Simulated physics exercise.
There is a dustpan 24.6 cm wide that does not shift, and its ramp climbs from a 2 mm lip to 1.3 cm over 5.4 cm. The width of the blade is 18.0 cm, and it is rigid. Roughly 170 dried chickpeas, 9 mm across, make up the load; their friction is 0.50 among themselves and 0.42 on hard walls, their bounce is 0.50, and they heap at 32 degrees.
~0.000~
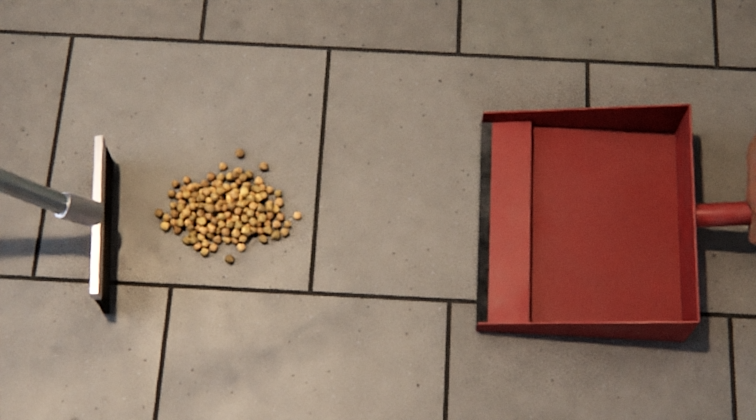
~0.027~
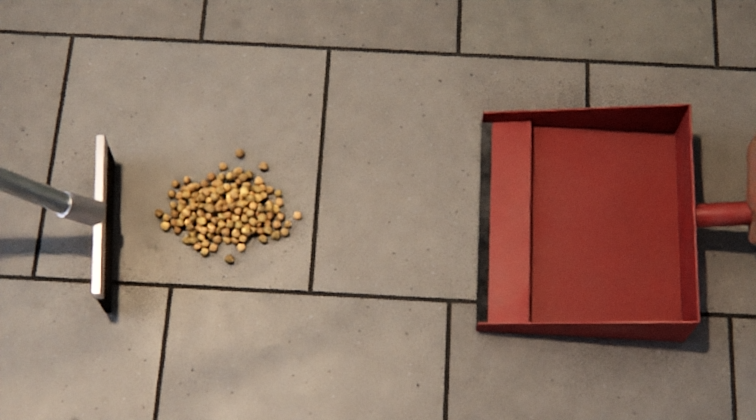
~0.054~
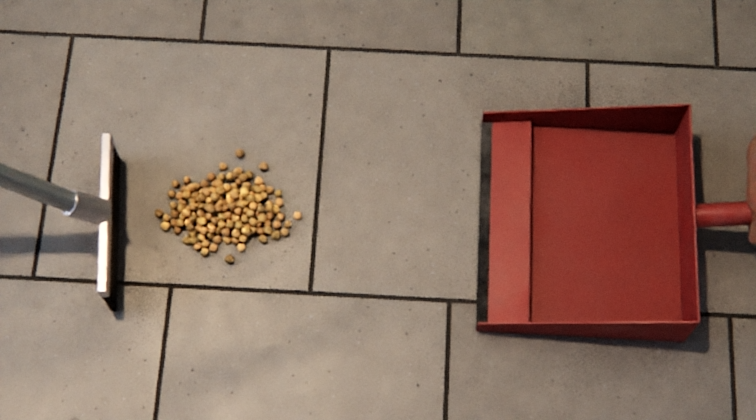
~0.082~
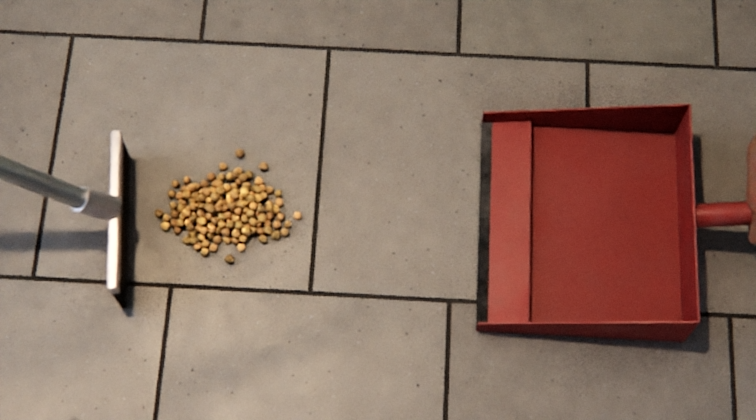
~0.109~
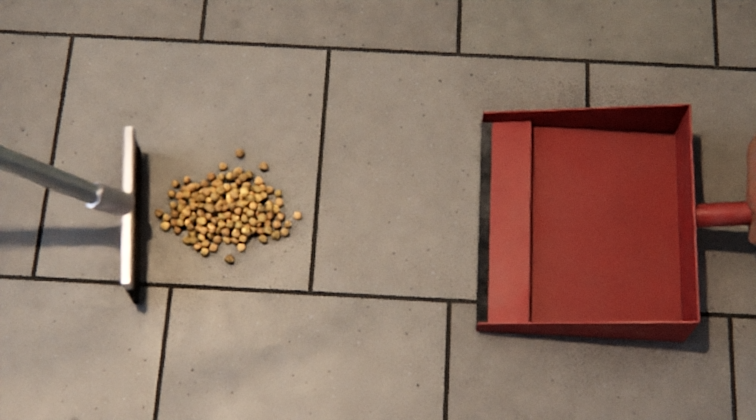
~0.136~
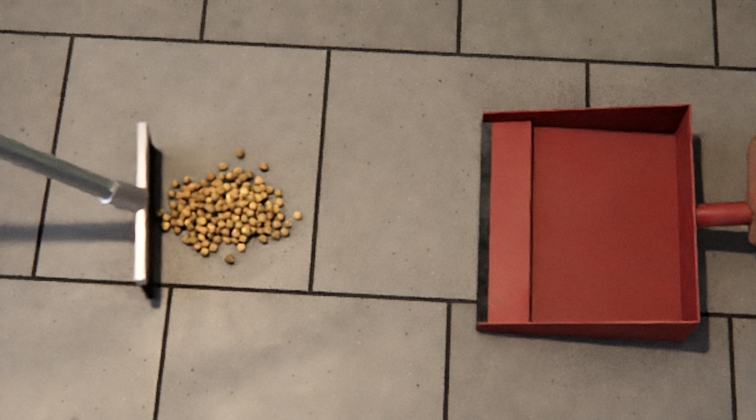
At the start, a pale-edged blade on a grey handle sits left of a small heap of dried chickpeas on grey floor tiles, with a red dustpan at right. The blade slides a short way rightward, gradually closing the gap to the heap's left edge, while the chickpeas and dustpan stay still.
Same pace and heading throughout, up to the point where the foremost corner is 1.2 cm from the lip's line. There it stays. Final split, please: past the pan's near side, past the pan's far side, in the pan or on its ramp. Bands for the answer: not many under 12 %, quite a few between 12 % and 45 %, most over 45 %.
Near side: Not many; far side: Quite a few; pan: Quite a few.
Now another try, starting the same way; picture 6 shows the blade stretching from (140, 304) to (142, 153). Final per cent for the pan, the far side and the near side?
The pan gets 15, the far side 0 and the near side 5.
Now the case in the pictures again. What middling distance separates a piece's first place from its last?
32 cm, roughly.
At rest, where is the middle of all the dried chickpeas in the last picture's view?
Centre at rest: Approx. (486, 141) px.
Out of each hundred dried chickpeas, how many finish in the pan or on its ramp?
Around 25 percent.
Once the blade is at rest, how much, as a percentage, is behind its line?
Some 25 percent, give or take.
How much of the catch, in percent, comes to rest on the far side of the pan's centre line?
Something like 100 per cent of the catch.
After 0.45 s, middle of the blade 20 cm from the lip; 0 % over the lip, far side 0 %, near side 0 %.
After 0.66 s, middle of the blade 9 cm from the lip; 0 % over the lip, far side 20 %, near side 0 %.
After 0.99 s, middle of the blade 2 cm from the lip; 25 % over the lip, far side 35 %, near side 0 %.
In the end, at 1.5 s, near side 0 %, far side 35 %, pan 25 %, in front of the lip or behind the blade 40 %.
